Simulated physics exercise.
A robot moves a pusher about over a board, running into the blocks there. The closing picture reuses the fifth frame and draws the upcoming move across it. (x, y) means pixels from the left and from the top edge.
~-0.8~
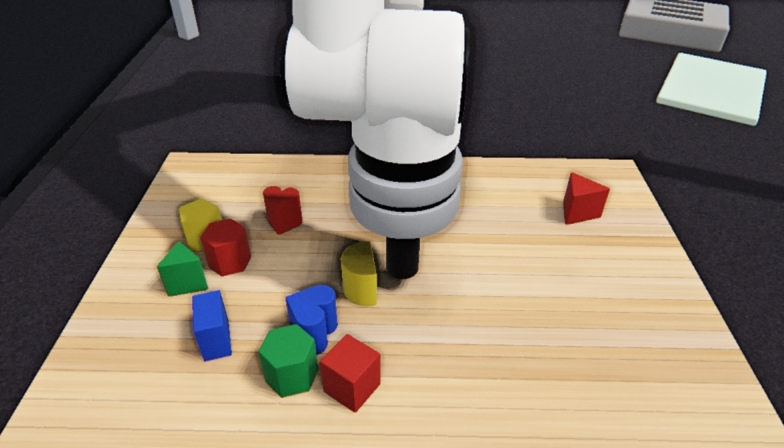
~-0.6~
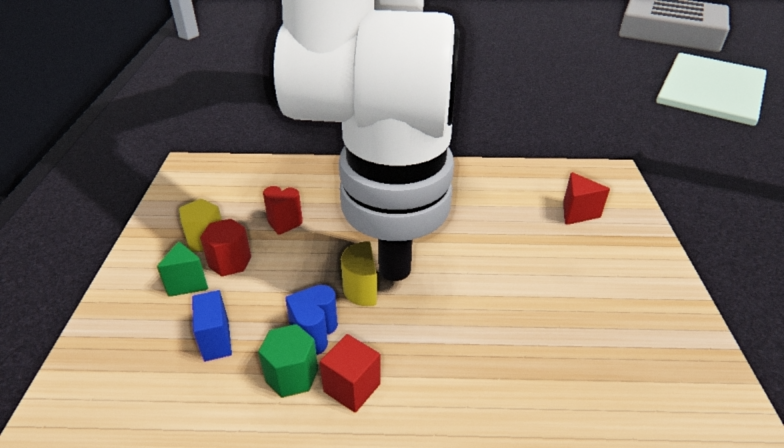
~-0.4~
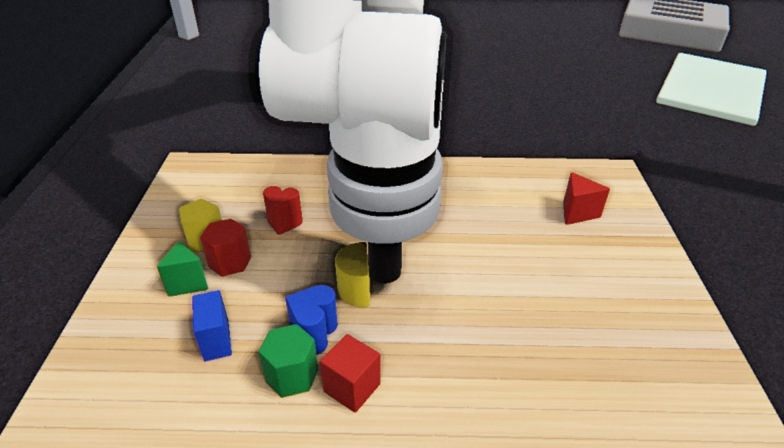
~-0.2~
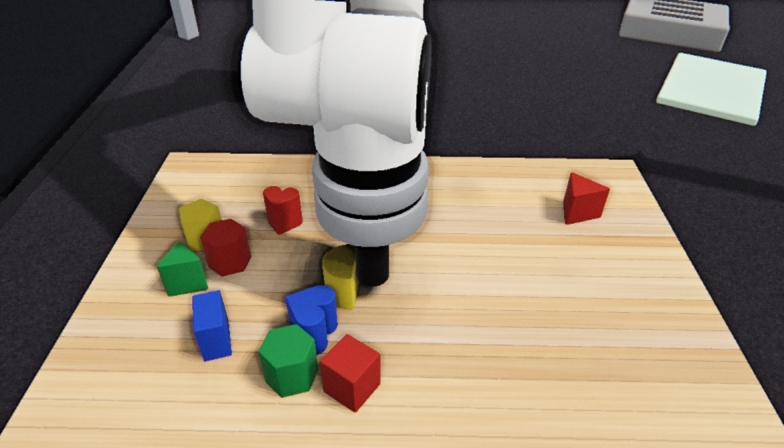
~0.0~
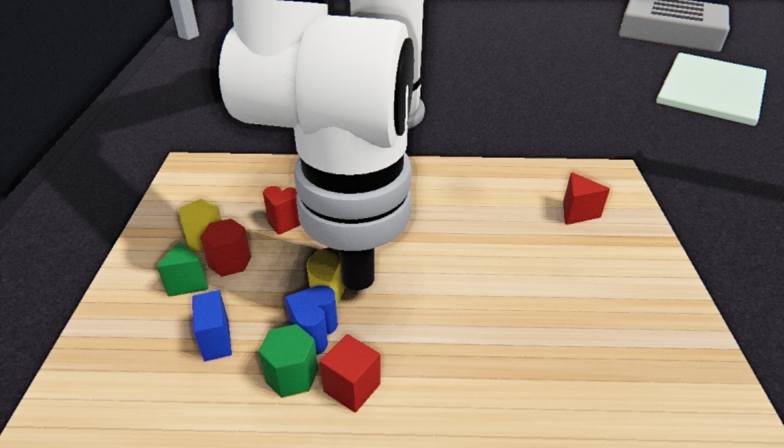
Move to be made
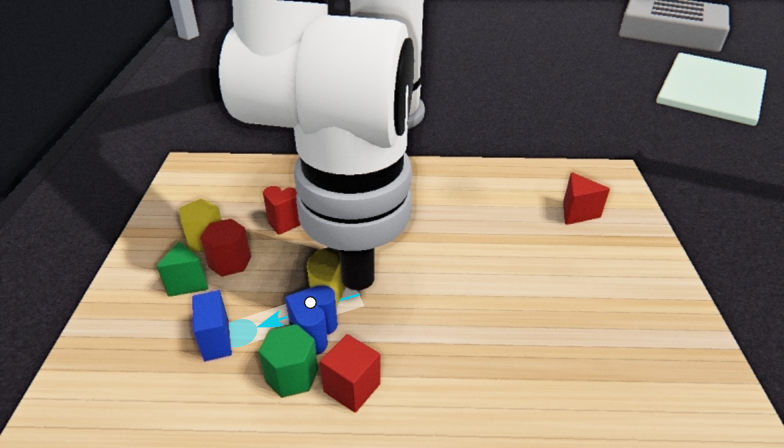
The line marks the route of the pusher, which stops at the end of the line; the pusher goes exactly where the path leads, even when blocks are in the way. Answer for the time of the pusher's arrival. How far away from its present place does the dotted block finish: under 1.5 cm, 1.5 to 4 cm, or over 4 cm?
Medium: 1.5 to 4 cm.
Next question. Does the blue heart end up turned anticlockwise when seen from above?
Yes, that is what happens.
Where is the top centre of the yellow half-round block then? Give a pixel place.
It will likely be found at (269, 266).
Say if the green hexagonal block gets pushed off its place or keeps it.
By the last moment of the path, the green hexagonal block has shifted.
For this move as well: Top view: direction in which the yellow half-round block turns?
It spins with the clock.
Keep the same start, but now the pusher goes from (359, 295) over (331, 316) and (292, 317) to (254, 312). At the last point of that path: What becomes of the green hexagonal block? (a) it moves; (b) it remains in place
Letter a.
Path on the board, from (359, 295) to (239, 333); the dot is on the blue heart.
The first path, step by step. One third of the way, pusher (317, 291); green hexagonal block (282, 352); blue heart (301, 309), turned 15° anticlockwise; yellow half-round block (287, 266), turned 25° clockwise.
Two thirds of the way, pusher (277, 304); green hexagonal block (279, 363); blue heart (283, 323), turned 60° anticlockwise; yellow half-round block (269, 266), turned 50° clockwise.
At the end, pusher (235, 317); blue rectangle (198, 312); green hexagonal block (279, 363); blue heart (281, 324), turned 70° anticlockwise; yellow half-round block (269, 266), turned 50° clockwise.
